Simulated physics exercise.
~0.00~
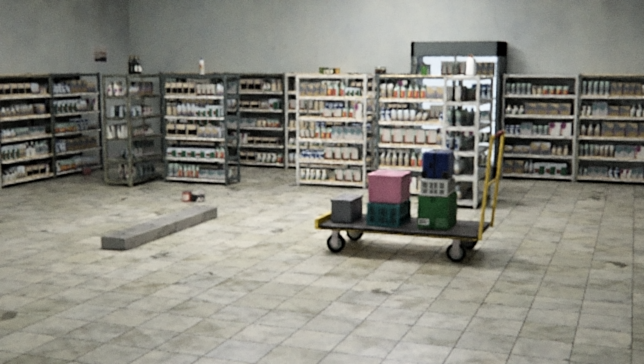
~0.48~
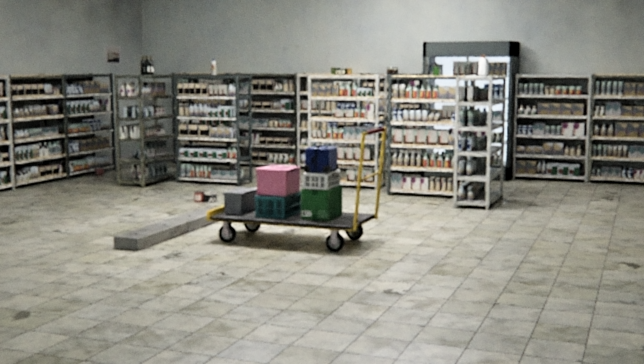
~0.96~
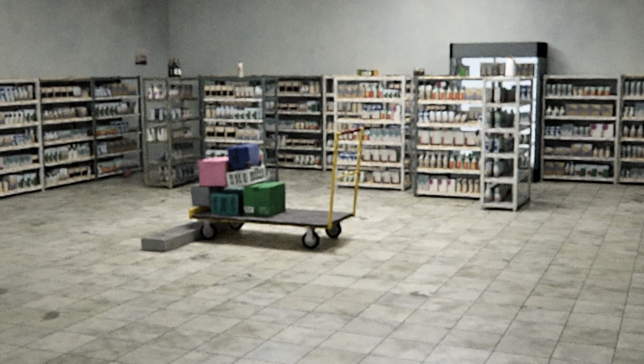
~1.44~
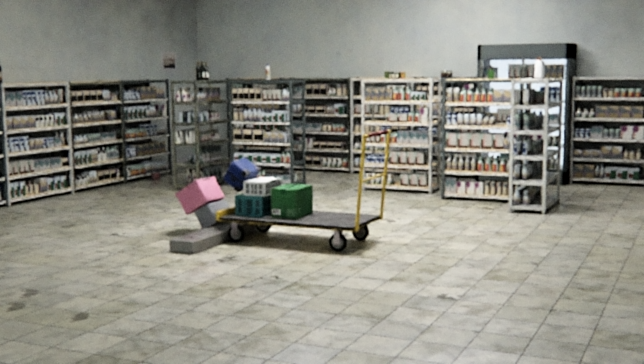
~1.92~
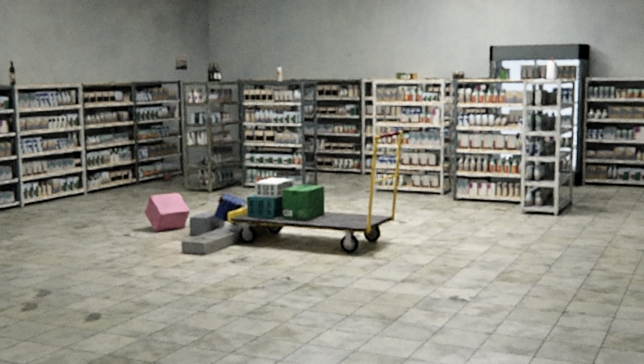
A loaded cart rolls left into a kerb and stops, spilling pink, blue and grey containers off its front.
